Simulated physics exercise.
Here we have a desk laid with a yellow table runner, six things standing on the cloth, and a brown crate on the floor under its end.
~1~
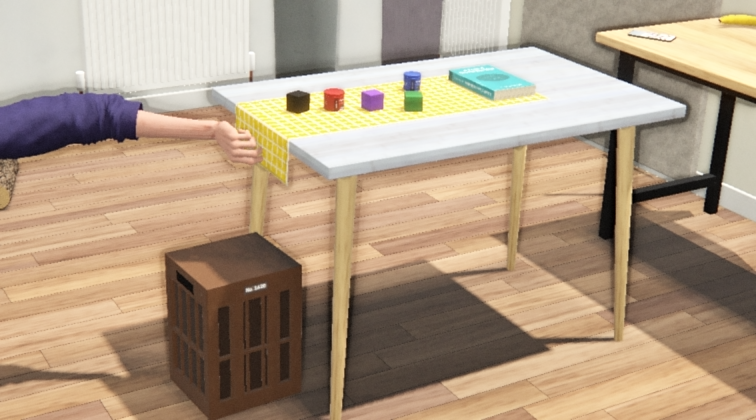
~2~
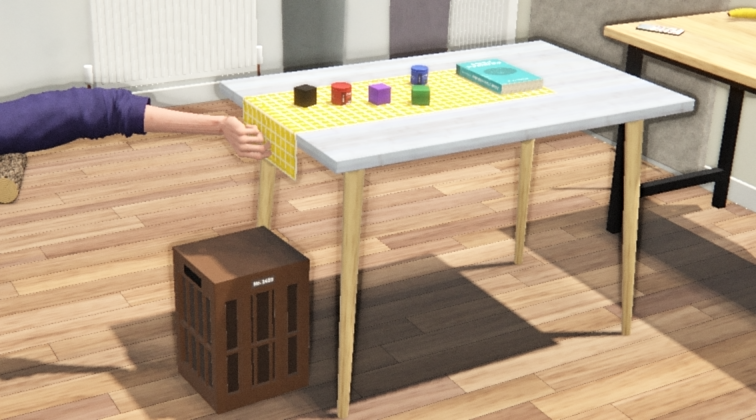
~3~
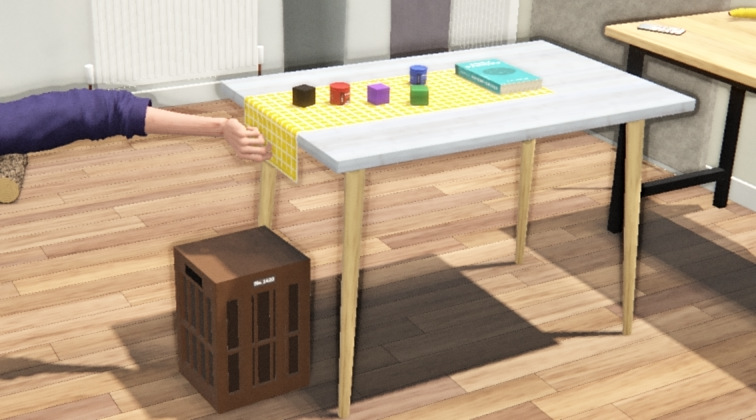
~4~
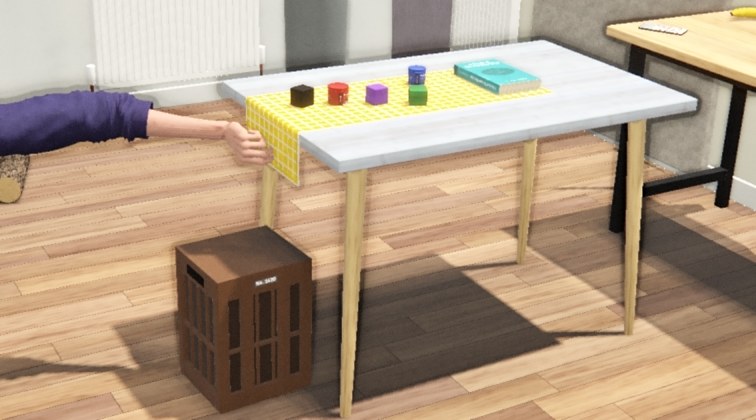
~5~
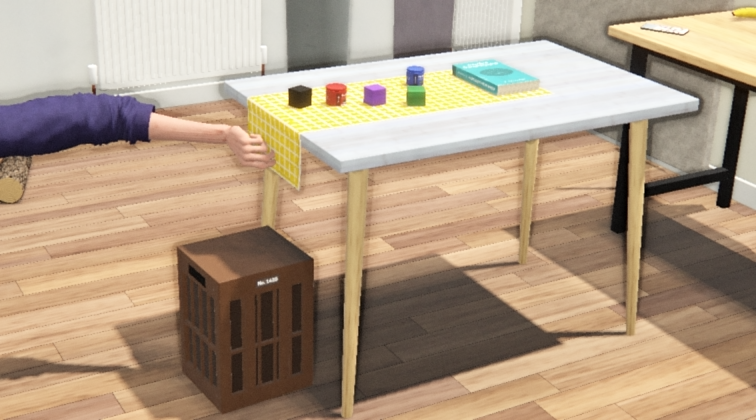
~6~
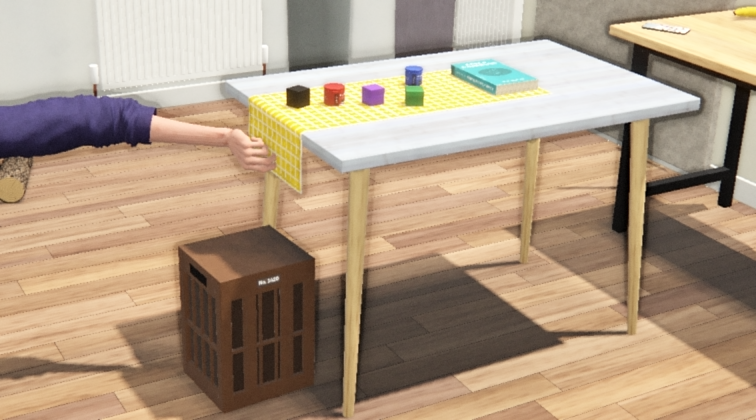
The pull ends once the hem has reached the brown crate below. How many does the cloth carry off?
It carries off two.
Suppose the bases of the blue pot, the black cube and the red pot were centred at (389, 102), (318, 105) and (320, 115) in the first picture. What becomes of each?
The blue pot stays on, the black cube goes over, the red pot drops off.
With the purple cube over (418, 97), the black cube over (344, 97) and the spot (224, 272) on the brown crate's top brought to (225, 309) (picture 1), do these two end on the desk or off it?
The purple cube does not fall; the black cube falls.
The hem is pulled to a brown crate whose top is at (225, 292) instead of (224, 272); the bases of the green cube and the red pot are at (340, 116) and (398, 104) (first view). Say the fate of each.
The green cube comes down; the red pot survives.
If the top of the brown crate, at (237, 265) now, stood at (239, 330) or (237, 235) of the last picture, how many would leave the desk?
Then 4 and 1.
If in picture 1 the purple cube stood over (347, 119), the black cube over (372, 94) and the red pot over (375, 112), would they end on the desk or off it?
The purple cube drops off; the black cube survives; the red pot keeps its place on top.
Early on, hem near (273, 204); all still up.
Midway, hem near (273, 230); black cube gone.
Near the end, hem on the crate; black cube and red pot gone.
Finally, hem on the crate; black cube and red pot gone. The answer is two.
